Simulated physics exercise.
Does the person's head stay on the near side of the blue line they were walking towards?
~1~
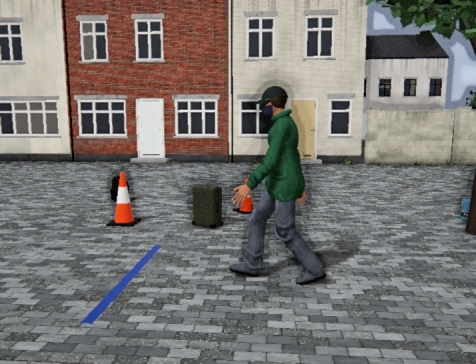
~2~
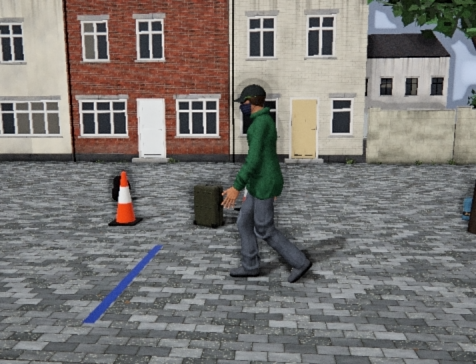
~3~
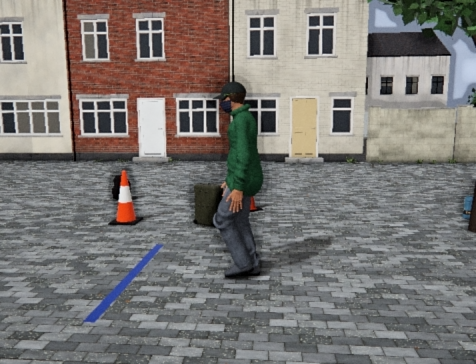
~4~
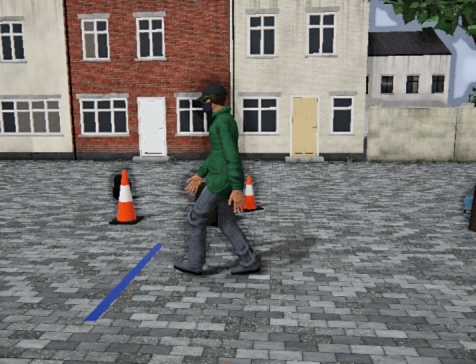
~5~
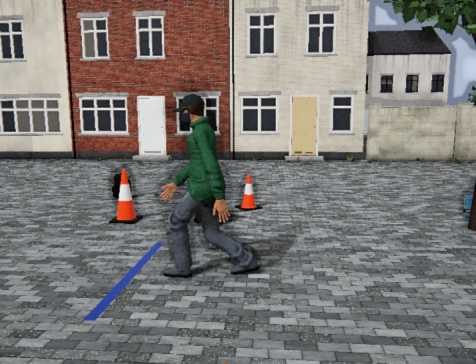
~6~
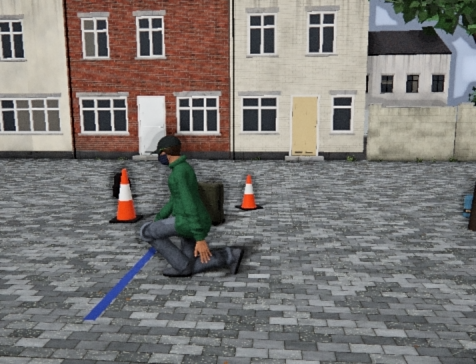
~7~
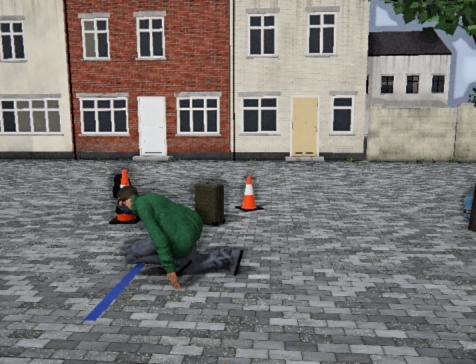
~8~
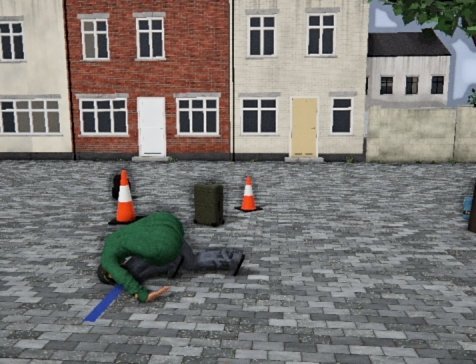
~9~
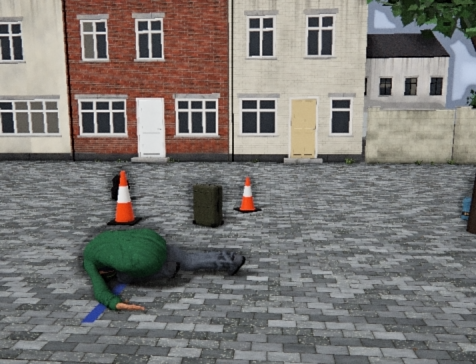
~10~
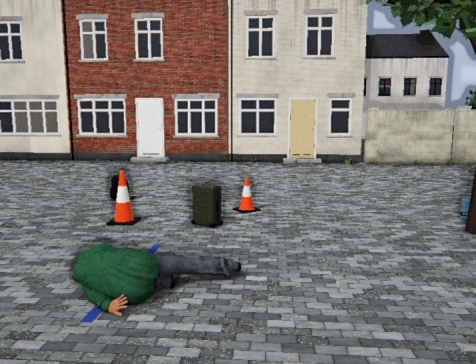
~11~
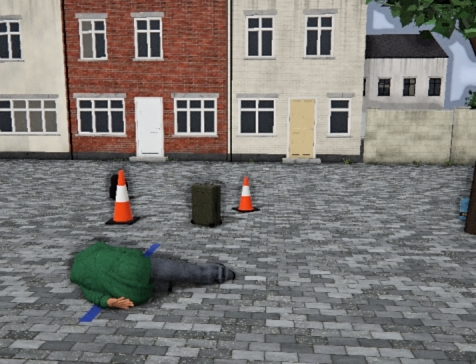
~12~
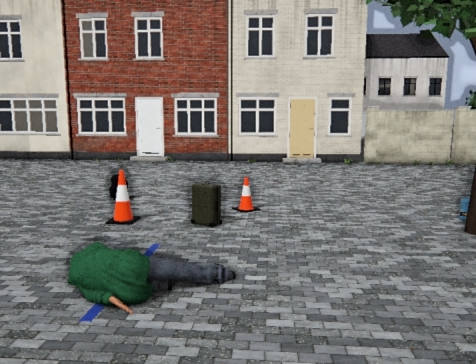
No, the head crosses the blue line as the person pitches forward, and it comes to rest beyond it while the hips stop short.
